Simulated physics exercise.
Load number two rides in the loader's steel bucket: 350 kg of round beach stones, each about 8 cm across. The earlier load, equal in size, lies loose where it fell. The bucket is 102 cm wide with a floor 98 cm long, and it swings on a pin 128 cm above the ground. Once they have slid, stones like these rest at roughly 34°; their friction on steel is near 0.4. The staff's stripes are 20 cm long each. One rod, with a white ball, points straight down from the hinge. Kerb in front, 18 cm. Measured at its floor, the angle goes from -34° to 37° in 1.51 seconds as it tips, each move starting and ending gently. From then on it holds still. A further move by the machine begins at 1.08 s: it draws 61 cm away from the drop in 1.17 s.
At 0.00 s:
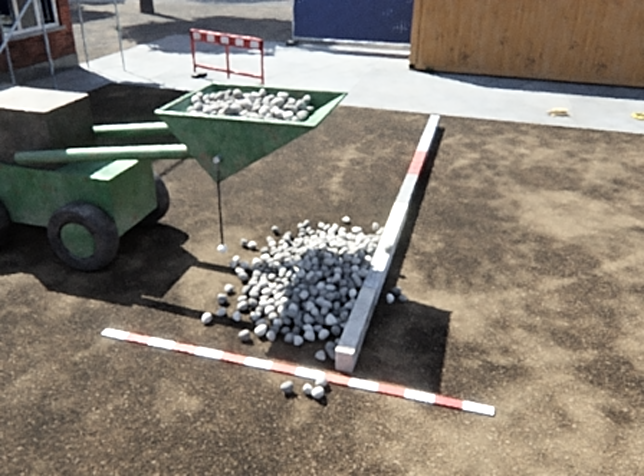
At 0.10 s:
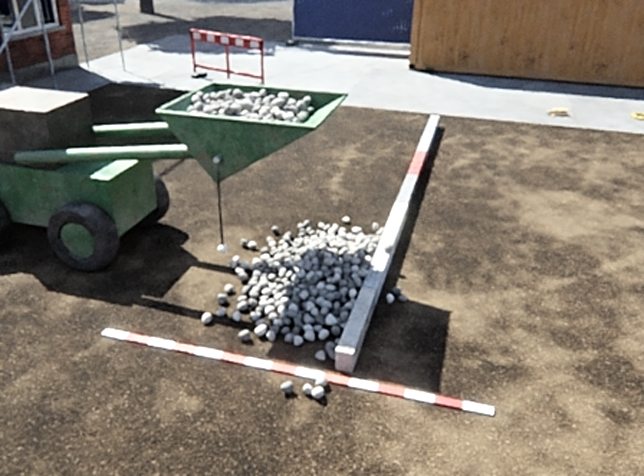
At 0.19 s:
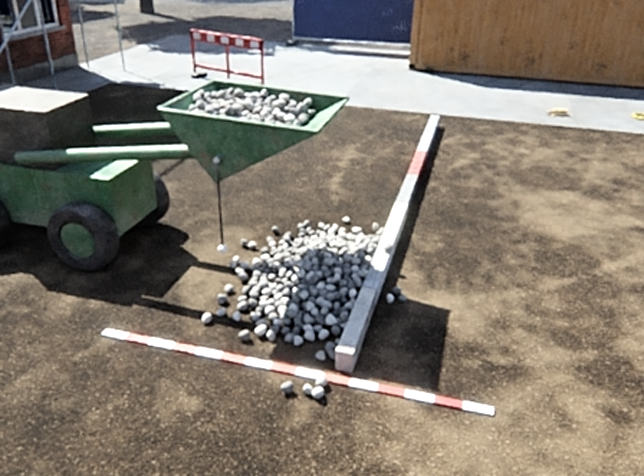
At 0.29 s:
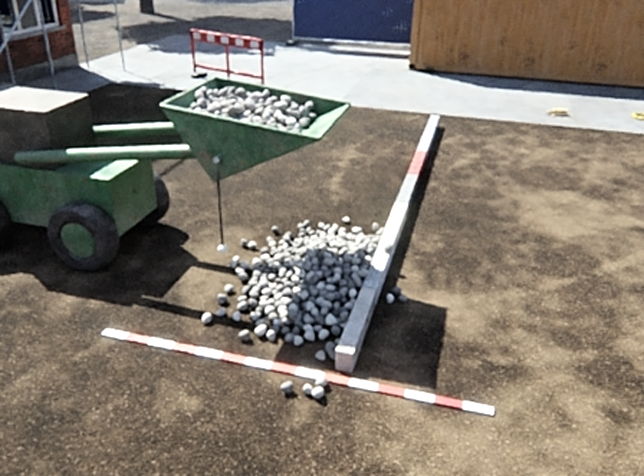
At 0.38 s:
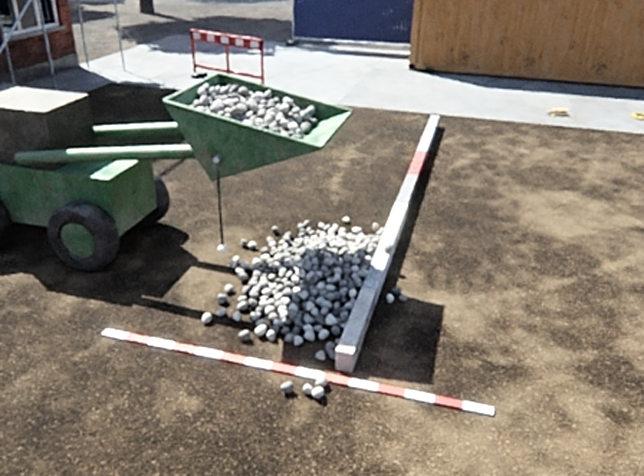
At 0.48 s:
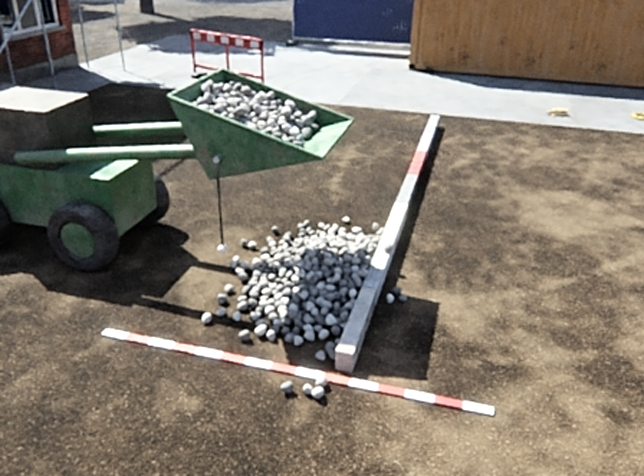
At the start, a green loader on the left holds a bucket of pale stones above a loose pile lying against a long kerb. The bucket then slowly tilts, its right lip lowering and its left side rising slightly, while the stones inside shift a little and the pile below stays still.
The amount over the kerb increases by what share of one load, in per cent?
By about 5 per cent of a load.
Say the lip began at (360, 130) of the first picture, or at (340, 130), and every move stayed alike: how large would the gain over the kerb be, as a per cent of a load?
Around 30 and 15 percent respectively.
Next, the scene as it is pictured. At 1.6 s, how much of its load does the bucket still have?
Roughly 30 per cent is still inside.
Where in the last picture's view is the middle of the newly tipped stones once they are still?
In the last view, about pixel (316, 263).
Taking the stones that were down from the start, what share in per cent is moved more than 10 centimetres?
Roughly 20 percent.
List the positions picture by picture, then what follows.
Lip at (315, 126), floor tilted -34°, highest stones at (238, 101). The earlier load is highest near (351, 255), 24 cm above ground level, 99 % on this side of the kerb, 1 % over the kerb, in the first picture.
Lip at (316, 128), floor tilted -33°, highest stones at (239, 101); the stones move at 0.1 m/s on average, in the second picture.
Lip at (318, 132), floor tilted -31°, highest stones at (235, 99); the stones move at 0.1 m/s on average, in the third picture.
Lip at (319, 139), floor tilted -27°, highest stones at (224, 95); the stones move at 0.2 m/s on average, in the fourth picture.
Lip at (321, 148), floor tilted -23°, highest stones at (223, 93); the stones move at 0.2 m/s on average, in the fifth picture.
The bucket is at -17°, its lip at (323, 158); the top of the load is at (226, 89); the stones move at 0.2 m/s on average, in the sixth picture.
After 1.1 s the floor is at 26°; in per cent of one load, 100 in the bucket, 100 on this side of the kerb, 1 over the kerb; the foremost stones are at (380, 277).
After 1.6 s the floor is at 37°; in per cent of one load, 29 in the bucket, 170 on this side of the kerb, 1 over the kerb; the foremost stones are at (385, 277).
After 2.7 s the floor is at 37°; in per cent of one load, 0 in the bucket, 194 on this side of the kerb, 6 over the kerb; the foremost stones are at (462, 331).
After 5.3 s the floor is at 37°; in per cent of one load, 0 in the bucket, 194 on this side of the kerb, 6 over the kerb; the foremost stones are at (463, 332). Net gain over the kerb, 5.
